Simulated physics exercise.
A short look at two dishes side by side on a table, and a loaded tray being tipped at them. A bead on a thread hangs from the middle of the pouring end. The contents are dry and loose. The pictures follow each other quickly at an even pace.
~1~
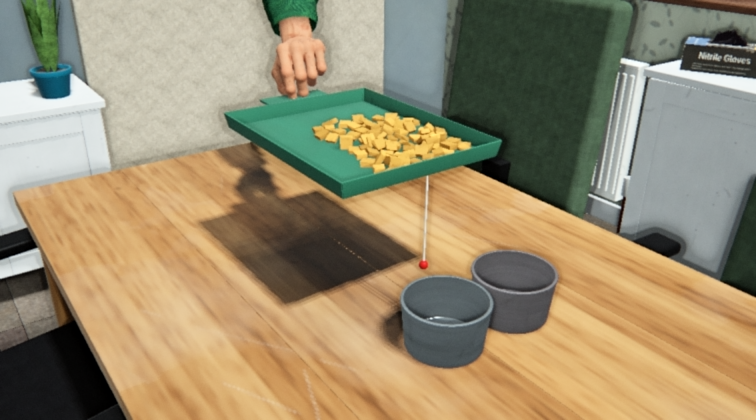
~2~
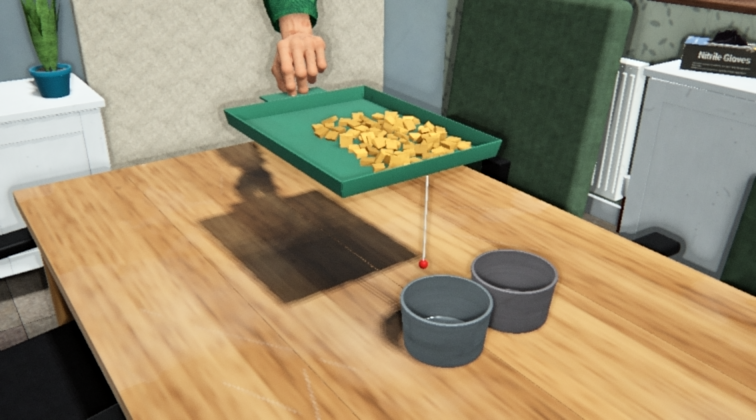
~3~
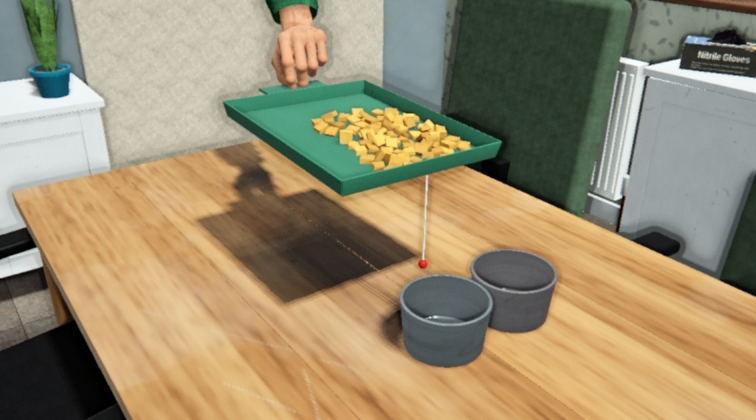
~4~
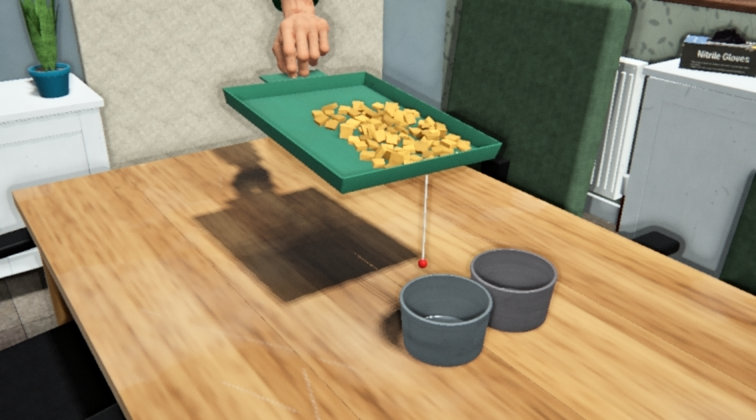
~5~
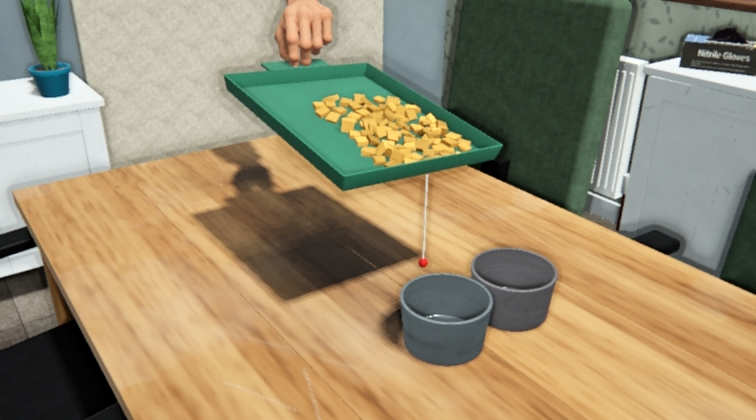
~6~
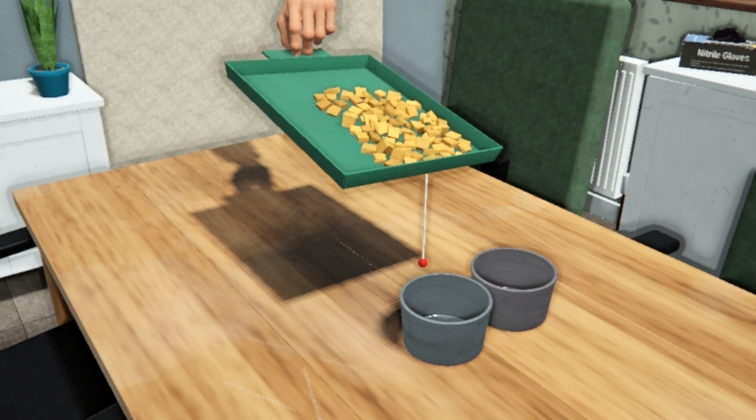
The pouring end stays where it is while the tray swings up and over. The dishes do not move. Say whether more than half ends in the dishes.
They take more than half between them.
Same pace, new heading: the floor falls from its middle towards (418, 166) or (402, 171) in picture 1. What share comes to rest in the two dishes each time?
First some 90, then 60 per cent.
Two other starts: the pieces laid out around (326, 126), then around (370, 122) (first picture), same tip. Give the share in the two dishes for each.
In turn 60 and 70 in a hundred.
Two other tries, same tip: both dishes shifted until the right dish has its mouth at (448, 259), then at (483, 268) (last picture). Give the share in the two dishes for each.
In turn 30 and 80 in a hundred.
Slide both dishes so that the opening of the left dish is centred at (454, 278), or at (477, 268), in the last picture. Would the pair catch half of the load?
At the first place the larger part, at the second above a half.
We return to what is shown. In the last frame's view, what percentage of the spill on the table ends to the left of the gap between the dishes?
Roughly 80 in a hundred.
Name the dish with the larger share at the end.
Fuller: Right.
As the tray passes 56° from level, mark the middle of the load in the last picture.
Around (442, 123).
Shortly afterwards, tray tipped steeply; the whole lot on the tray.
Next, tray tipped right over; near two thirds on the tray; a little in the left dish; near a quarter in the right dish; only a few outside both; a little in the air.
Some moments later, tray tipped past a quarter turn; near a quarter in the left dish; near half in the right dish; near a third outside both.
In the end, tray tipped past a quarter turn; near a quarter in the left dish; near half in the right dish; near a third outside both.
